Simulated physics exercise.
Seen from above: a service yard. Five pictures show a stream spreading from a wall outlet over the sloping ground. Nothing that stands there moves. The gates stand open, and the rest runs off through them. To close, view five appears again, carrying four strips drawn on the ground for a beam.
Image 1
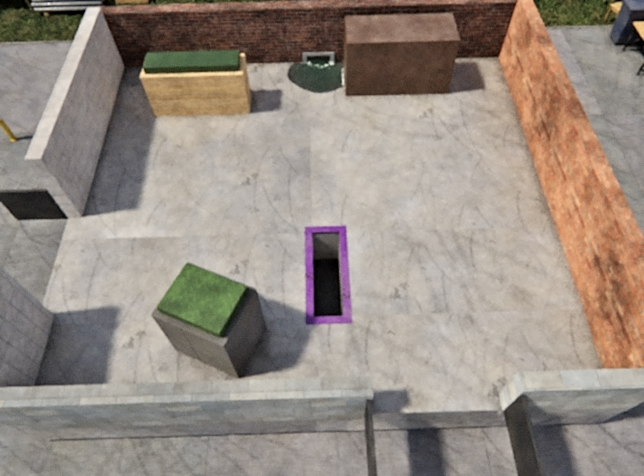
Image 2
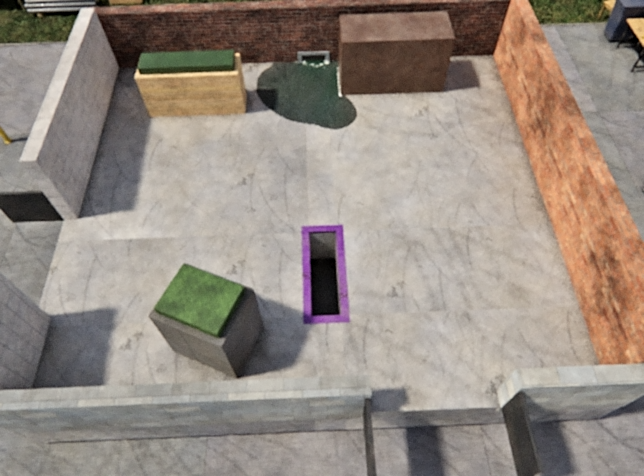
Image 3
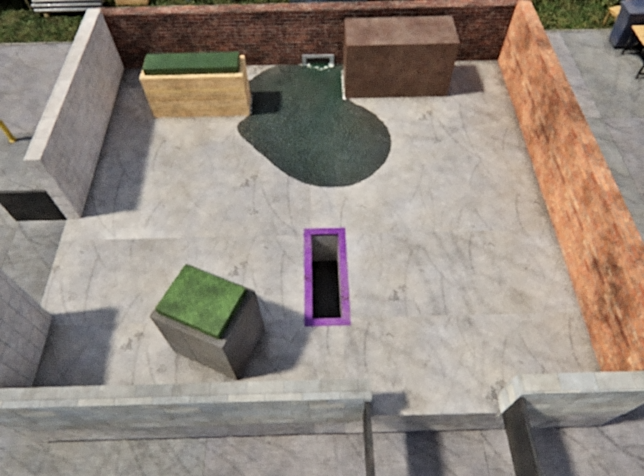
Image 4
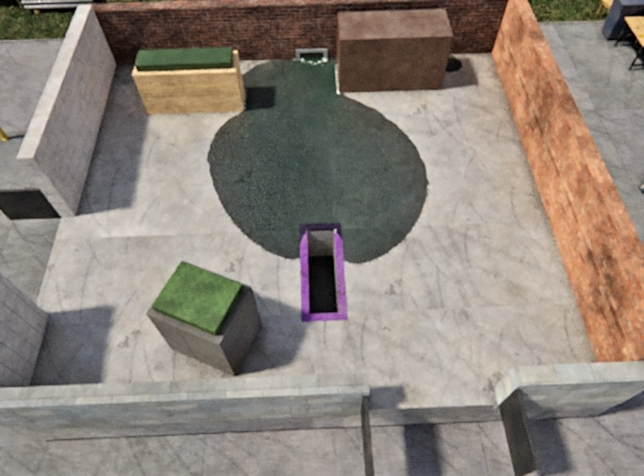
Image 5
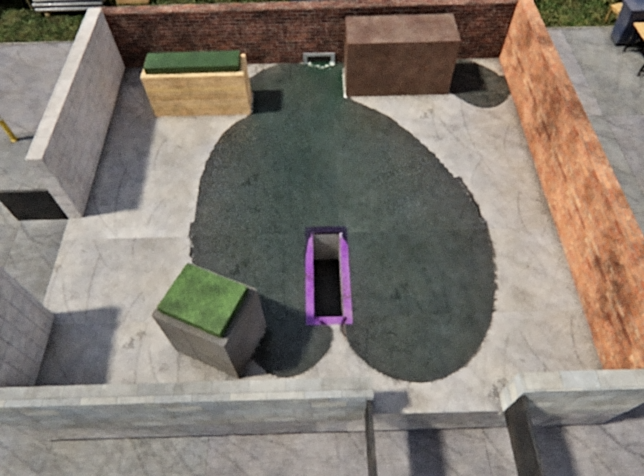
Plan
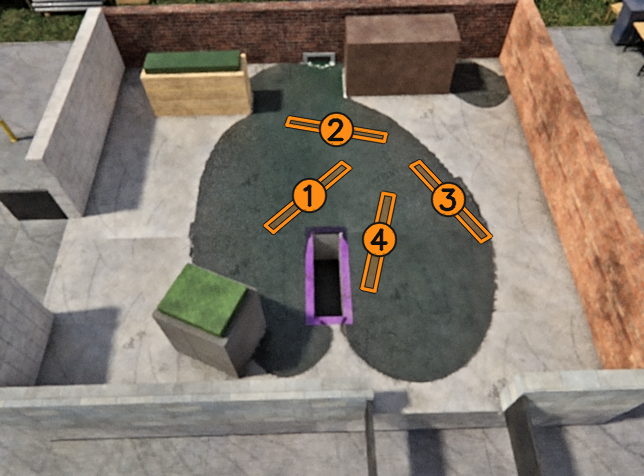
In a walled yard seen from above, dark liquid emerges from an opening in the brick back wall and spreads across the pale paving between large blocks, reaching the purple-edged gully and then surrounding much of it.
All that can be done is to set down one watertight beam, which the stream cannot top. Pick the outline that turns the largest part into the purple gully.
The best place is 4.
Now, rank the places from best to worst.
The order is 4, 3, 2, 1.
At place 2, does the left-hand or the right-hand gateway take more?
More leaves on the right.
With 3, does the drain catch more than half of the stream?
No, it does not.
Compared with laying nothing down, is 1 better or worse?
It is worse.
In orange, 1 from (269, 228) to (345, 165); 2 from (288, 121) to (385, 137); 3 from (415, 163) to (485, 239); 4 from (368, 289) to (388, 194).
For place 1, about 9 % of the stream goes into the purple gully, about 85 % out by the gates.
For place 2, about 14 % of the stream goes into the purple gully, about 83 % out by the gates.
For place 3, about 35 % of the stream goes into the purple gully, about 62 % out by the gates.
For place 4, about 54 % of the stream goes into the purple gully, about 43 % out by the gates.
